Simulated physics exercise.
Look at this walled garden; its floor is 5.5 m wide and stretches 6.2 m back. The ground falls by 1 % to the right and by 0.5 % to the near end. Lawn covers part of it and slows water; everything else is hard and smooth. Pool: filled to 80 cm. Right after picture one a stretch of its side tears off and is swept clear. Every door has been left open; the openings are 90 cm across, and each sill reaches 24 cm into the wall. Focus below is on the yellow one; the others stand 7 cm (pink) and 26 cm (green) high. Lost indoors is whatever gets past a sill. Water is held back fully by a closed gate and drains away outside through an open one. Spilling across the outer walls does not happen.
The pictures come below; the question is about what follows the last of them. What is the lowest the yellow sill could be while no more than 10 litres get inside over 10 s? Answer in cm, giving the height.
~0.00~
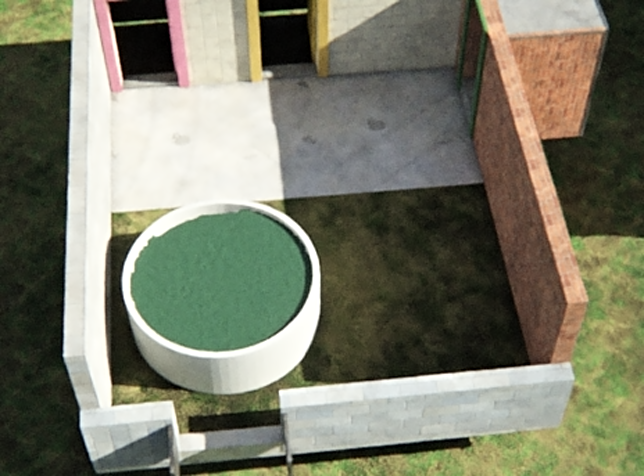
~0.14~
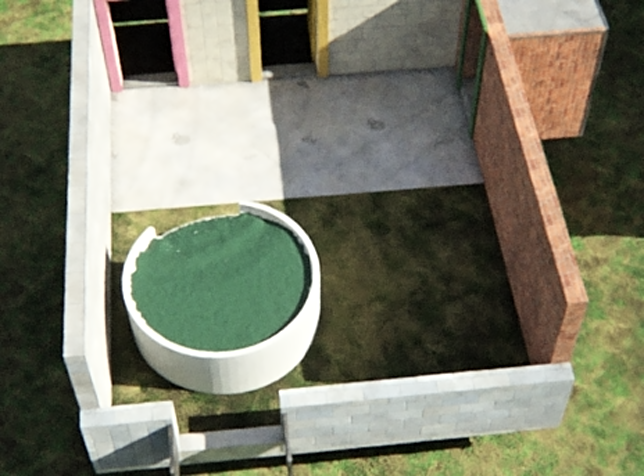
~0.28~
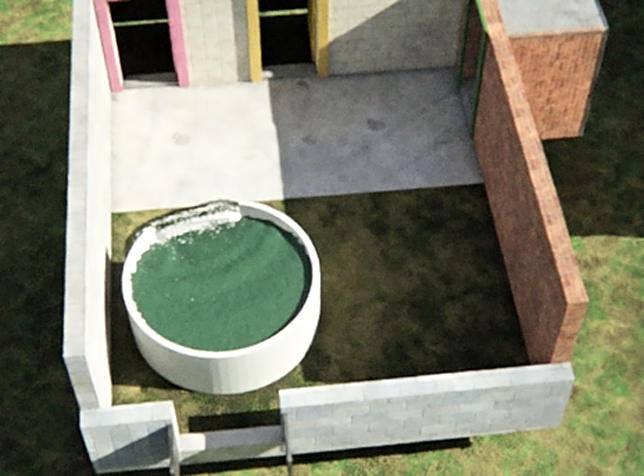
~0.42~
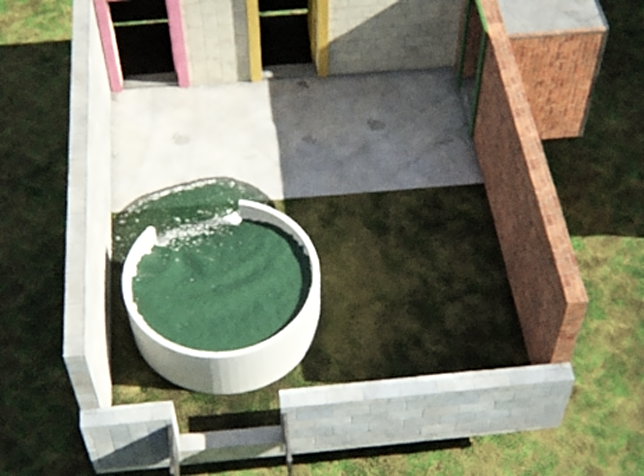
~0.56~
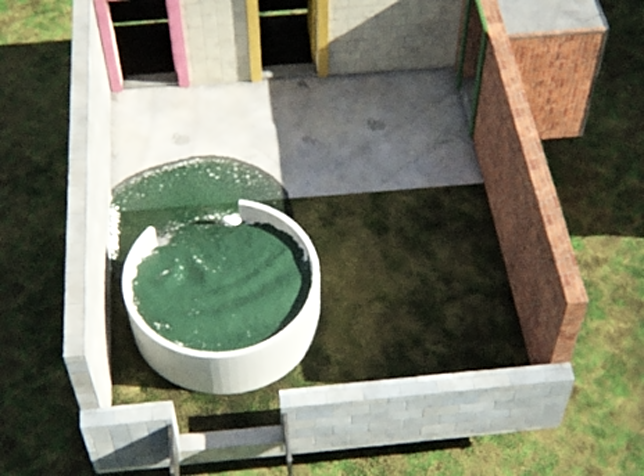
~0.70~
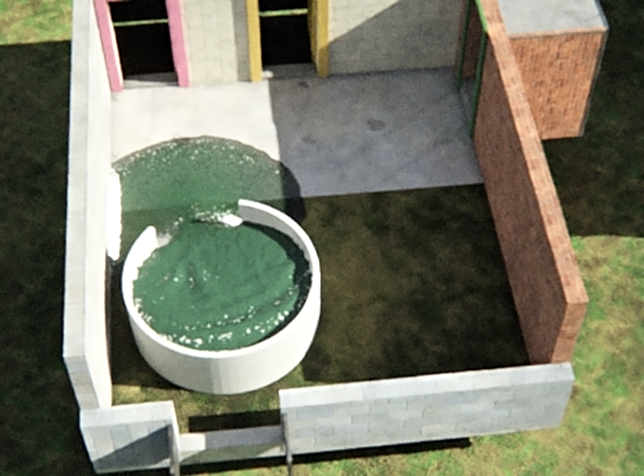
About 17 cm.
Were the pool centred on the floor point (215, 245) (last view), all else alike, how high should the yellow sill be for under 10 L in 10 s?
Then it needs to be around 16 cm high.
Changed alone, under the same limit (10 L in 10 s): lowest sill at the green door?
For green, a step near 18 cm.
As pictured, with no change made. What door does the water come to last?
It's the green door, I'd say.
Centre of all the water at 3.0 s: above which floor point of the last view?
Centre of the water: Approx. (218, 226) px.
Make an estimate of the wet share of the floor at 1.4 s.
Roughly 35 percent of the floor.
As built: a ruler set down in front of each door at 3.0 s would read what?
Lab note, cm: Pink 31; green 2; yellow 15.
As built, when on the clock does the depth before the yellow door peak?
The depth peaks at about 2.0 seconds.
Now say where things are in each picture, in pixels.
Still water, 80 cm deep, in the pool at (222, 278); the yellow door at (288, 30) is dry, in the first picture.
The gap is on the far side, the front 0.3 m out at a hidden place; the back of the pool holds 81 cm, in the second picture.
The front is at a hidden place, 0.7 m from the gap on the far side; 1.1 m2 of floor is wet, 81 cm left at the back, in the third picture.
The front is at (153, 195), 1.2 m from the gap on the far side; 2.5 m2 of floor is wet, 80 cm left at the back, in the fourth picture.
The gap is on the far side, the front 1.6 m out at (140, 175); the back of the pool holds 78 cm, in the fifth picture.
Water pours out on the far side and has run 2.0 m, to (175, 142); about 9 cm deep outside, 71 cm at the back; 1.6 m in a straight line remain to the yellow door at (288, 30), in the sixth picture.
After 1.4 s water covers 35 % of the floor, deepest (56 cm) near (111, 93); it has not reached the yellow door.
After 3.0 s water covers 50 % of the floor, deepest (35 cm) near (180, 88); 15 cm at the yellow door, 66 litres in over its 6 cm sill.
After 10.0 s water covers 100 % of the floor, deepest (14 cm) near (520, 402); 6 cm at the yellow door, 124 litres in over its 6 cm sill.
At the yellow door as built, the water arrived by 1.5 s and peaked near 18 cm at 2.0 s.
Run again over the same 10 s with other heights there, 26 litres in over 14 cm, 5 litres over 19 cm. The limit of 10 litres is kept from about 17 cm up.
